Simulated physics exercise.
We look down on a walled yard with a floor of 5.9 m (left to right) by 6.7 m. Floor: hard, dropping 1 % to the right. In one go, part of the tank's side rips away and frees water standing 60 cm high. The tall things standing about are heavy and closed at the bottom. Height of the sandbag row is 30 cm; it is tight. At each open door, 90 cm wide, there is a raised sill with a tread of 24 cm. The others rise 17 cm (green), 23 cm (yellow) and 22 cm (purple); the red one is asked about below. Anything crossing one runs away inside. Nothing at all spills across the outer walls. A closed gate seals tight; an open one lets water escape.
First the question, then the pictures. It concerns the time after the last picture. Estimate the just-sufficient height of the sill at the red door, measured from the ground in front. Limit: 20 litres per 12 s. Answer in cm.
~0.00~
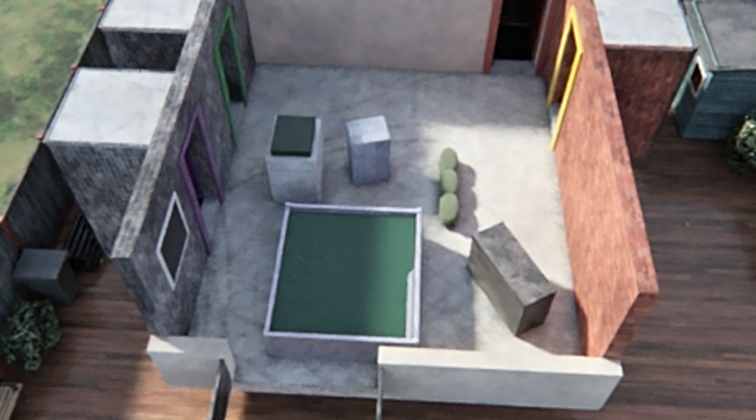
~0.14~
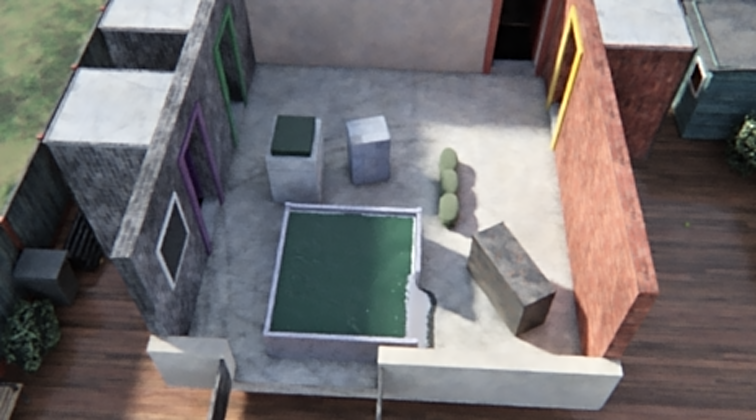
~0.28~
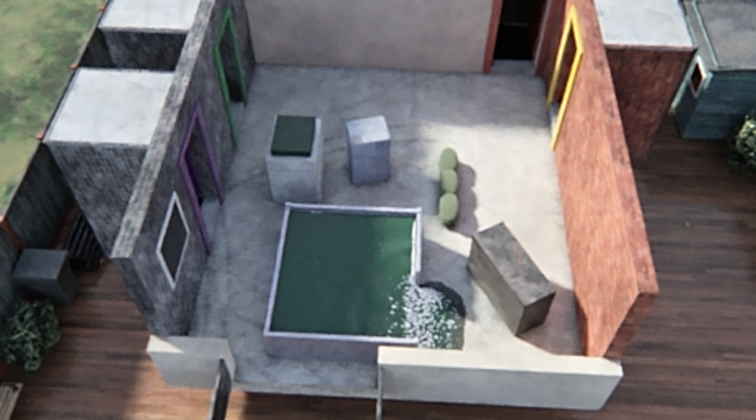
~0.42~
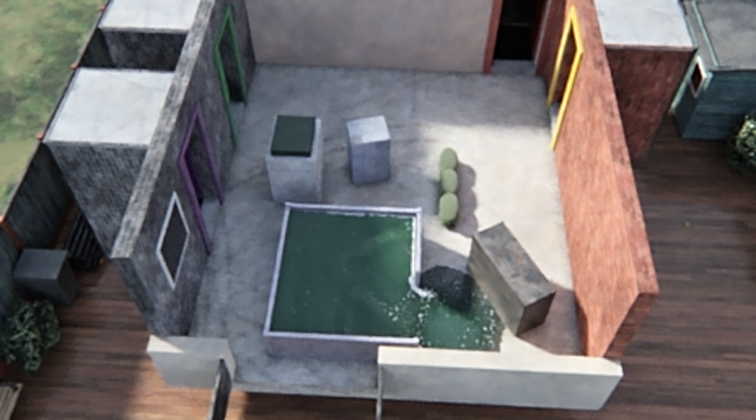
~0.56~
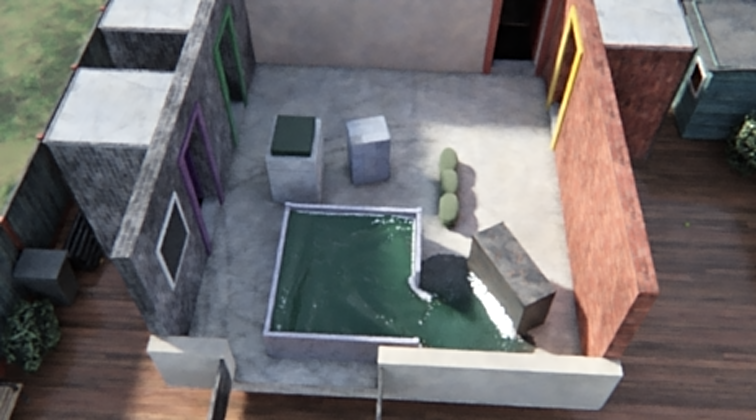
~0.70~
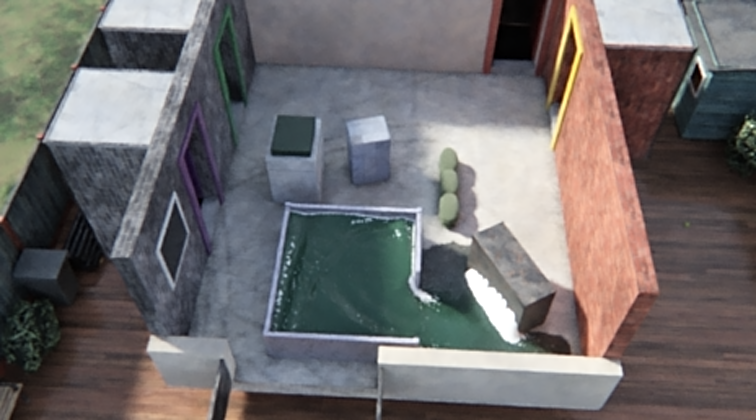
I would say 14.5 cm.
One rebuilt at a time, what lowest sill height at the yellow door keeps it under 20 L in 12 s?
Yellow - roughly 11.0 cm.
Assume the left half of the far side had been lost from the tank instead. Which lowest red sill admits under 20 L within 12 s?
Near 9.5 cm.
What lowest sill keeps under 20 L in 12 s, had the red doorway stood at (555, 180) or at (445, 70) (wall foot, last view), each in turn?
8.5 and 12.5 cm.
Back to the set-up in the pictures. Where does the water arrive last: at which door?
Purple.
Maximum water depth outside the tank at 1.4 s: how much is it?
It gets to close to 62 centimetres there.
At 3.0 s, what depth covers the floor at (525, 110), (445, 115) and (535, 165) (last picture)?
Roughly 3, 0 and 4 cm, in turn.
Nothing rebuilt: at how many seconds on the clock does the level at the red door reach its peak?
The level tops out around 4.0 s.
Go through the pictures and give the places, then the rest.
In the first frame, the tank at (348, 271) is whole and still, 60 cm deep; the red door at (520, 34) is dry.
In the second frame, the gap is at (414, 321), the front 0.2 m out at (429, 335); the back of the tank holds 60 cm.
In the third frame, the gap is at (414, 321), the front 0.7 m out at (460, 319); the back of the tank holds 60 cm.
In the fourth frame, the gap is at (413, 322), the front 1.3 m out at (496, 338); the back of the tank holds 60 cm.
In the fifth frame, water pours out at (413, 322) and has run 1.7 m, to (529, 347); about 8 cm deep outside, 58 cm at the back.
In the sixth frame, the gap is at (414, 321), the front 2.2 m out at (562, 356); the back of the tank holds 52 cm; the red door at (520, 34), 6.2 m from the gap, is still 4.6 m from the nearest water.
After 1.4 s water covers 10 % of the floor, deepest (62 cm) near (577, 384); it has not reached the red door.
After 3.0 s water covers 40 % of the floor, deepest (38 cm) near (575, 361); it has not reached the red door.
After 12.0 s water covers 95 % of the floor, deepest (12 cm) near (546, 224); 9 cm at the red door, 12 litres in over its 16 cm sill.
At the red door as built, the water arrived by 3.4 s and peaked near 21 cm at 4.2 s.
With a sill of 13 cm, 37 litres would have come in within the 12 s; with 17.5 cm, 6 litres. So under 20 litres takes about 14.5 cm.
